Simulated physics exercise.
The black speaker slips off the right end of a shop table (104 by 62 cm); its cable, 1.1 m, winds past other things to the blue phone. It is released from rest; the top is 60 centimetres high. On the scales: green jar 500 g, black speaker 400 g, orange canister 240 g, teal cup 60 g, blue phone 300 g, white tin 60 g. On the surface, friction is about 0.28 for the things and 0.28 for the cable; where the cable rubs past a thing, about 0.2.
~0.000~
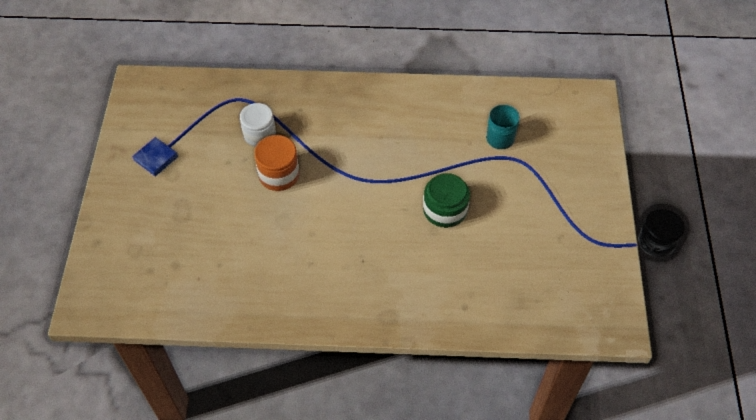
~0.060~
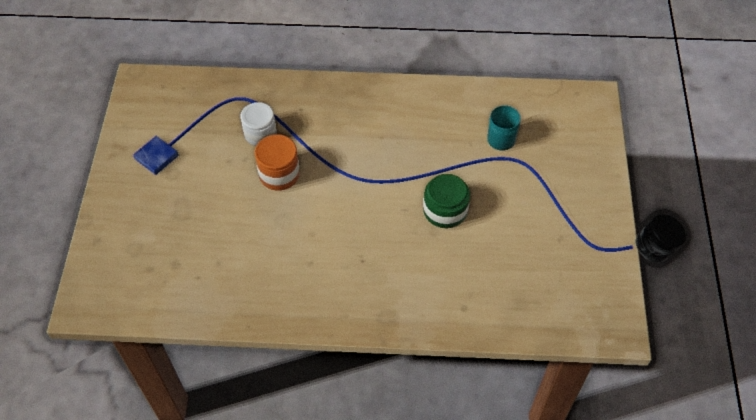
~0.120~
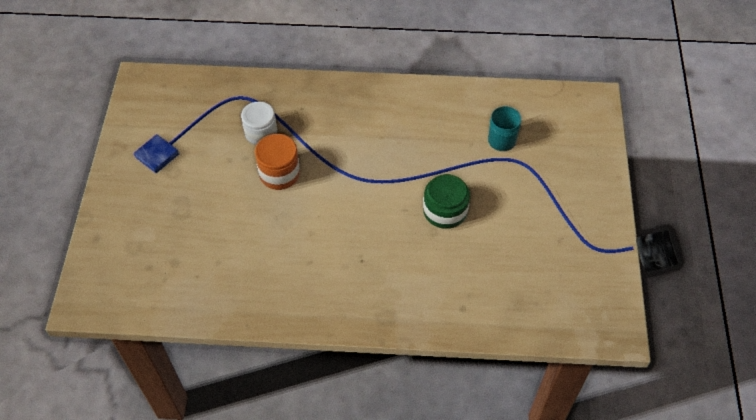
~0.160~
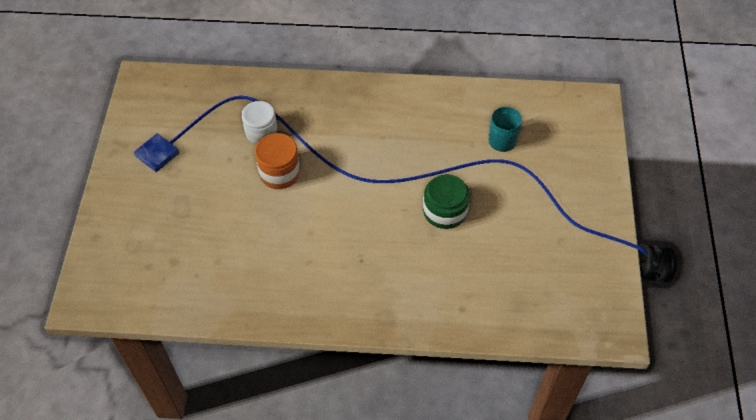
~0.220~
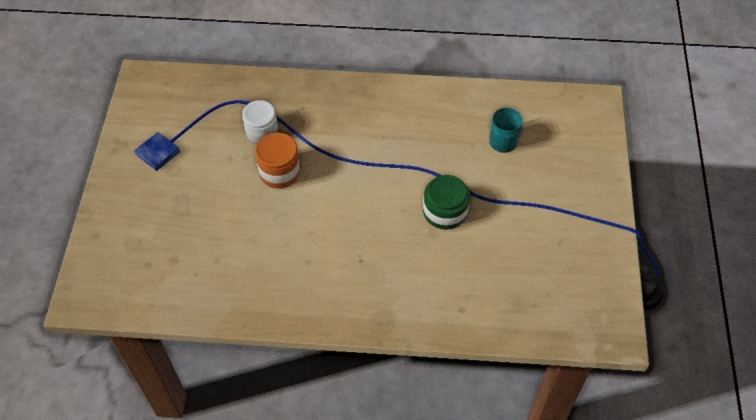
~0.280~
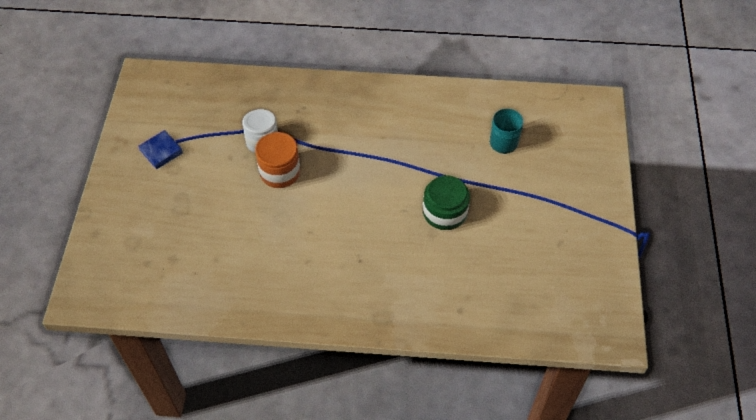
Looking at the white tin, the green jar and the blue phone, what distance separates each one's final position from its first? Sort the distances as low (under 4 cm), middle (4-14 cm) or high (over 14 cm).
Distances: White tin high; green jar low; blue phone high.
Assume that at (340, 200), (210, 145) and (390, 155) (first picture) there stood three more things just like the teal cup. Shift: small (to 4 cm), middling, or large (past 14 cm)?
Result, in order: Minor / major / major.
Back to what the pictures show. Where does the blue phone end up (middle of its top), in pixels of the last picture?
Rest point, last frame: Approx. (421, 151).
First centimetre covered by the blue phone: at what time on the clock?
Answer: Blue phone, 0.30 s.
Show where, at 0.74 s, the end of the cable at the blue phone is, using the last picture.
Around (405, 159).
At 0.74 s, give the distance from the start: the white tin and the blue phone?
White tin: 20 cm; blue phone: 45 cm.
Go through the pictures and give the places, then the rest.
The first picture shows shows, white tin (256, 115); green jar (448, 189); blue phone (154, 154); cable runs through (579, 230) (501, 158) (390, 181) (209, 112).
The second picture shows shows, black speaker (665, 230); cable runs through (578, 232) (390, 182) (210, 111).
The third picture shows shows, black speaker (658, 251); cable runs through (578, 234) (390, 182) (211, 110).
The fourth picture shows shows, black speaker (654, 264); cable runs through (589, 231) (390, 181) (212, 109).
The fifth picture shows shows, black speaker (643, 288); cable runs through (638, 234) (410, 167) (213, 109).
The sixth picture shows shows, white tin (259, 122); green jar (447, 191); blue phone (160, 147); cable runs through (568, 207) (340, 151) (233, 133).
By 0.5 s, the cable's tail end at (296, 163); blue phone 26 cm off its start, white tin 18 cm off its start, black speaker over the edge.
By 0.7 s, the cable's tail end at (405, 159); blue phone 45 cm off its start, white tin 20 cm off its start, black speaker over the edge.
By 1.0 s, the cable's tail end at (438, 157); blue phone 51 cm off its start at (421, 151), white tin 20 cm off its start at (205, 189), black speaker over the edge.
By 1.2 s, the cable's tail end at (438, 157); blue phone 51 cm off its start, white tin 20 cm off its start, black speaker over the edge.
By 2.4 s, the cable's tail end at (438, 157); blue phone 51 cm off its start at (421, 151), white tin 20 cm off its start at (205, 189), green jar 0 cm off its start at (447, 191), black speaker over the edge.
